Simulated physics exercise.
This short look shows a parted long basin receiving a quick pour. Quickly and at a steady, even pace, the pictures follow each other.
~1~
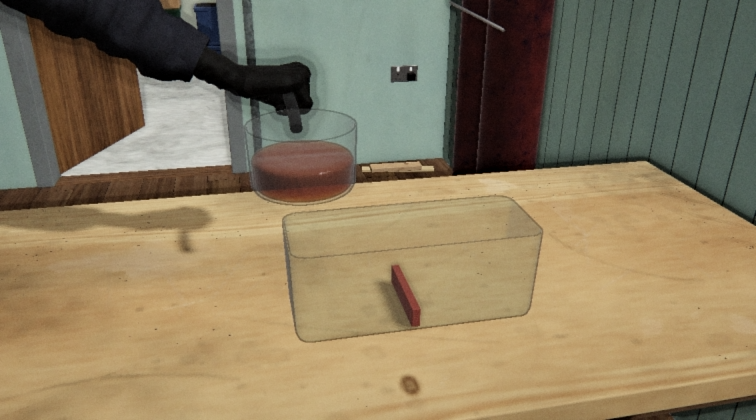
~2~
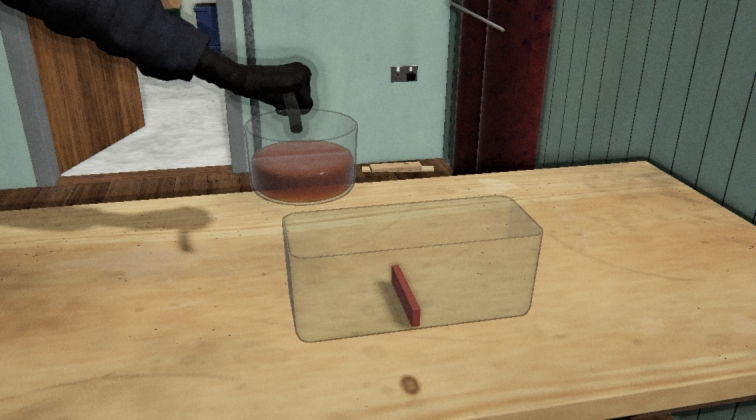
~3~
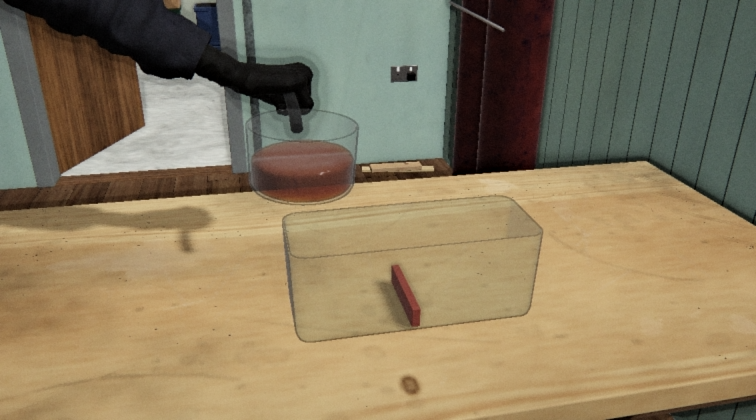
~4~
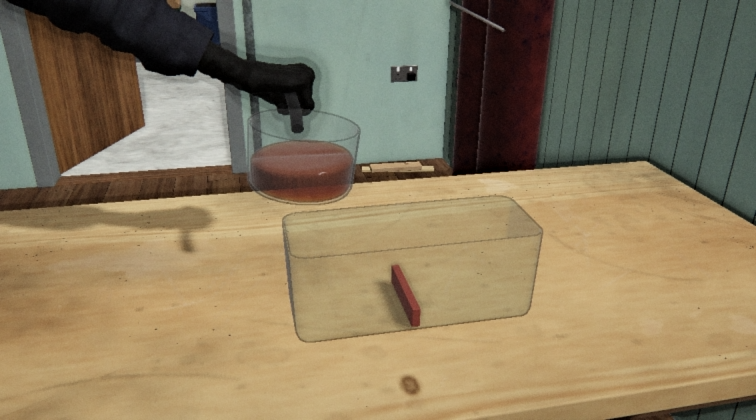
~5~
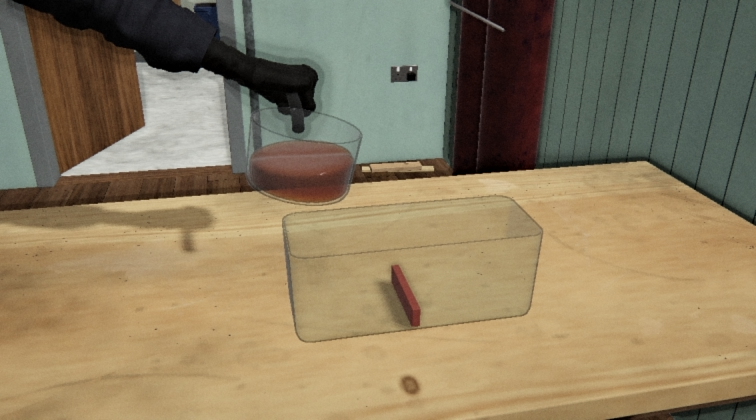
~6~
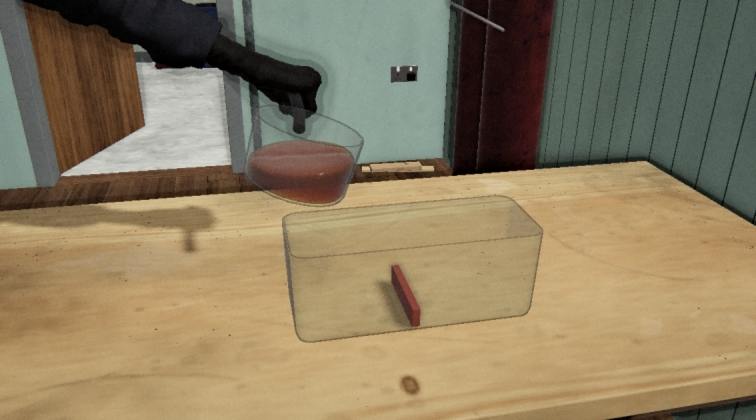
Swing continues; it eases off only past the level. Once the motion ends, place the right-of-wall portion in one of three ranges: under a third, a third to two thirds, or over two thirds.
The share right of the wall is the low band, below one third.
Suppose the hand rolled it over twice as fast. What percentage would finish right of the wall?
Roughly 15 in a hundred.
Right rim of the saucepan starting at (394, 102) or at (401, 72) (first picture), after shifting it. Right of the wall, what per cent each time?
You'd see around 85 per cent, and then around 90 per cent.
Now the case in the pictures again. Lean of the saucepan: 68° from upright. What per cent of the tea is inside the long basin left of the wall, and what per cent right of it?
Left part: Around 5 %. Right part: Around 0 %.
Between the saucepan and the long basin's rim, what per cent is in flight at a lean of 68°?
Near 20 in a hundred.
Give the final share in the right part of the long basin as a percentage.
Share approx. 25 per cent.
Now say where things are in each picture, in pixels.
In the first frame, it leans 0°; its right rim is at (355, 123); the tea meets the walls at (251, 158) and (352, 151); the long basin's rim runs from (286, 237) to (526, 215); the wall's top is at (405, 287).
In the second frame, it leans 1°; its right rim is at (356, 124); the tea meets the walls at (251, 158) and (352, 151).
In the third frame, it leans 3°; its right rim is at (357, 126); the tea meets the walls at (250, 158) and (351, 151).
In the fourth frame, it leans 7°; its right rim is at (358, 129); the tea meets the walls at (250, 158) and (352, 152).
In the fifth frame, it leans 11°; its right rim is at (360, 133); the tea meets the walls at (249, 158) and (353, 152).
In the sixth frame, it leans 17°; its right rim is at (362, 139); the tea meets the walls at (247, 157) and (353, 153).
A moment on, the saucepan is tipped part way and 75 per cent is still to pour, 4 is left of the wall and 0 right of it.
Next, the saucepan is tipped on its side and 22 per cent is still to pour, 43 is left of the wall and 22 right of it.
Then the saucepan is tipped on its side and 3 per cent is still to pour, 70 is left of the wall and 24 right of it.
Later the saucepan is tipped on its side and 0 per cent is still to pour, 74 is left of the wall and 26 right of it.
In the end 74 per cent lies left of the wall, 26 right of it and 0 outside.
